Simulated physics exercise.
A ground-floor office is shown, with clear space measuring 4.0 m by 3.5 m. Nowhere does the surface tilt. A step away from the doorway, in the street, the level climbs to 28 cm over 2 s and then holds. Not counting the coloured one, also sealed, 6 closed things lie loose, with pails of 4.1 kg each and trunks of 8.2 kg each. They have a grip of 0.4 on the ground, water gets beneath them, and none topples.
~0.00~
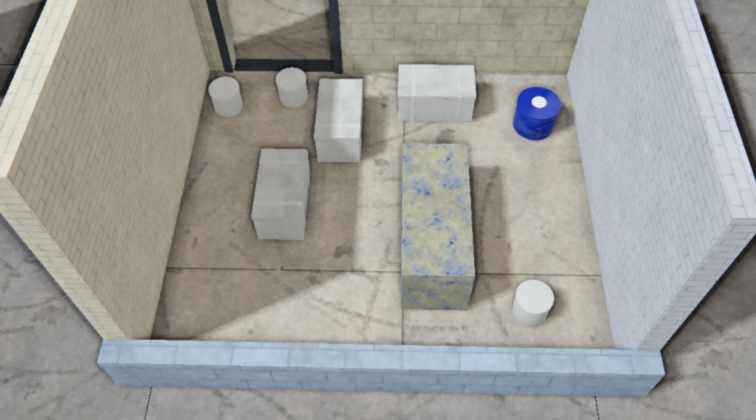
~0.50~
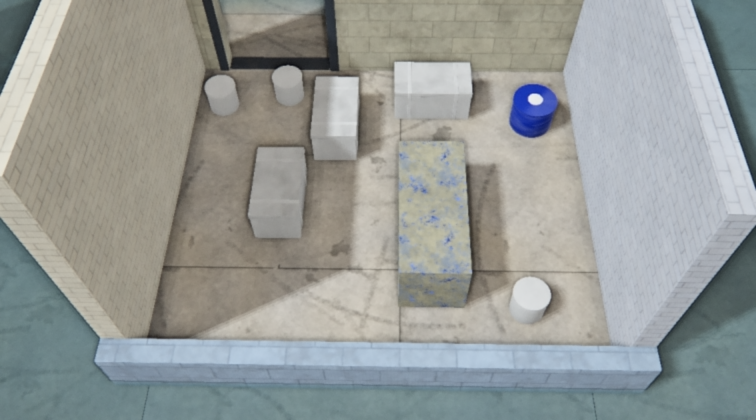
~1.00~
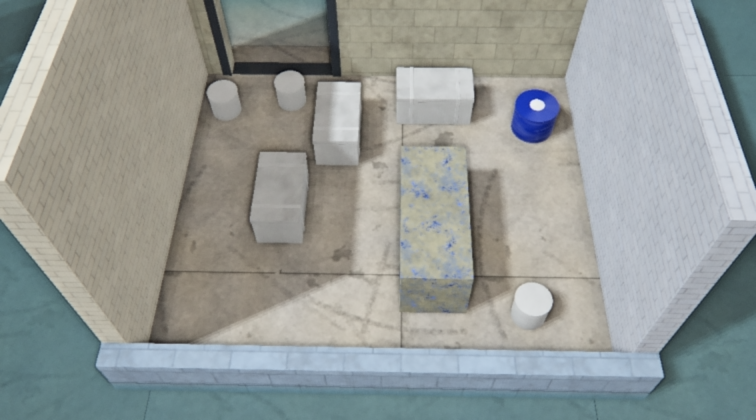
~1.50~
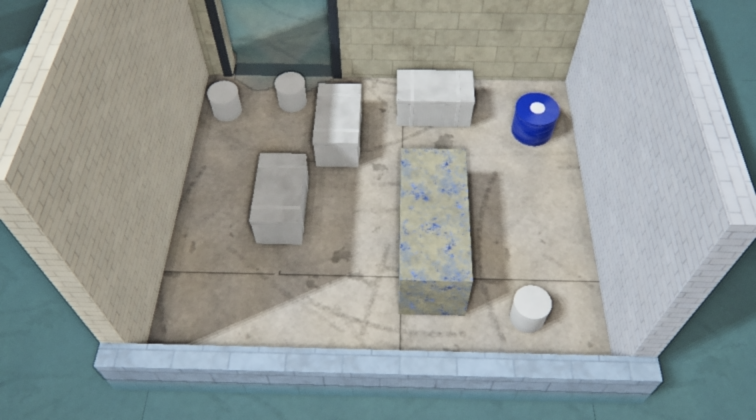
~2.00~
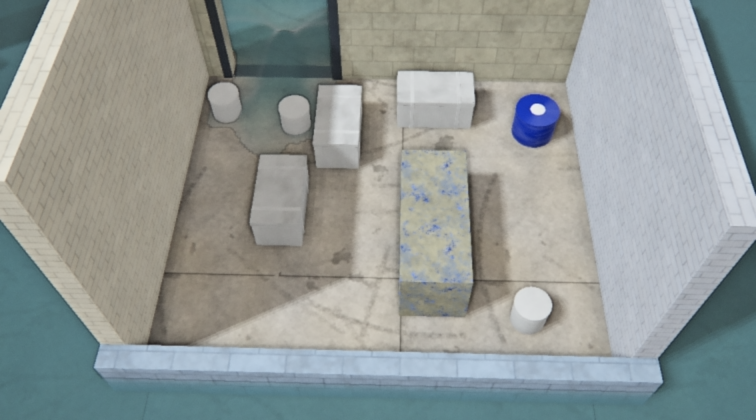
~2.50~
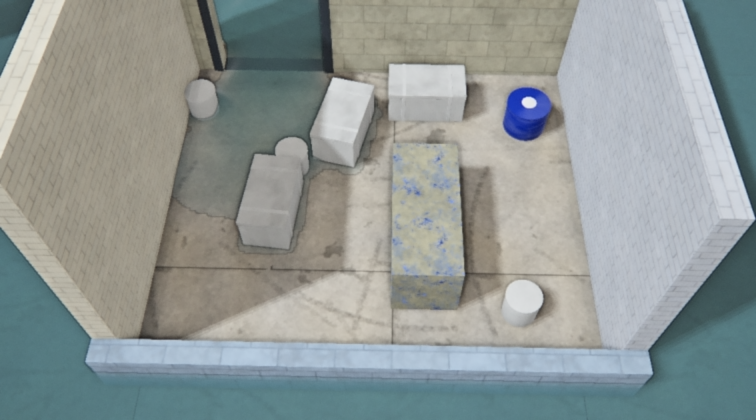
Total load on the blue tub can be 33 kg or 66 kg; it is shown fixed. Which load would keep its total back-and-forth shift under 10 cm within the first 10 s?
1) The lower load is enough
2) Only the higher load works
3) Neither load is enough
Answer: 1.
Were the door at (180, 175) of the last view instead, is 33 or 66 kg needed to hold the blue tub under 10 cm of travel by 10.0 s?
Under that change the large mass is required.
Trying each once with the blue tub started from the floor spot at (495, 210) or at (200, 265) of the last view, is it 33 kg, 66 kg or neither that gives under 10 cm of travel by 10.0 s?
First try, the lighter option suffices; second try, only the heavier option works.
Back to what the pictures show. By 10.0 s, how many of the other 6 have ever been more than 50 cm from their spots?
The total is 6.
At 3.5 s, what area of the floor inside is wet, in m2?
At that time the wet patch spans about 7.5 m2.
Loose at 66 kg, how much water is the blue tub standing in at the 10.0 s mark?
17 cm, roughly.
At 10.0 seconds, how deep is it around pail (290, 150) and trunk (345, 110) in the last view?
First about 14 cm, second about 14 cm.
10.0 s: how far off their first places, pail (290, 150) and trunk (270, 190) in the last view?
One is off by 250 cm, the other by 250 cm, in the order asked.
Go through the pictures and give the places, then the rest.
In the first picture, the blue tub at (539, 103) rests on the ground; 0.0 m2 under water; 0 of 7 have shifted.
In the second picture, the blue tub at (535, 100), on the bottom; water covers 0.0 m2; 0 of 7 have shifted.
In the third picture, the blue tub at (537, 105) rests on the ground; water covers 0.0 m2; 0 of 7 have shifted.
In the fourth picture, the blue tub at (538, 108) rests on the ground; water covers 0.1 m2; 0 of 7 have shifted.
In the fifth picture, the blue tub at (538, 110) rests on the ground; 0.9 m2 under water; 1 of 7 have shifted.
In the sixth picture, the blue tub at (529, 103) rests on the ground; 2.6 m2 under water; 4 of 7 have shifted.
After 3.5 s the blue tub would be 0 cm from its start with 33 kg and 0 cm from its start with 66 kg; 0 cm of water round it then.
After 4.5 s the blue tub would be 0 cm from its start with 33 kg and 0 cm from its start with 66 kg; 0 cm of water round it then.
After 7.0 s the blue tub would be 0 cm from its start with 33 kg and 0 cm from its start with 66 kg; 2 cm of water round it then.
After 10.0 s the blue tub would be 1 cm from its start with 33 kg and 0 cm from its start with 66 kg; 17 cm of water round it then.
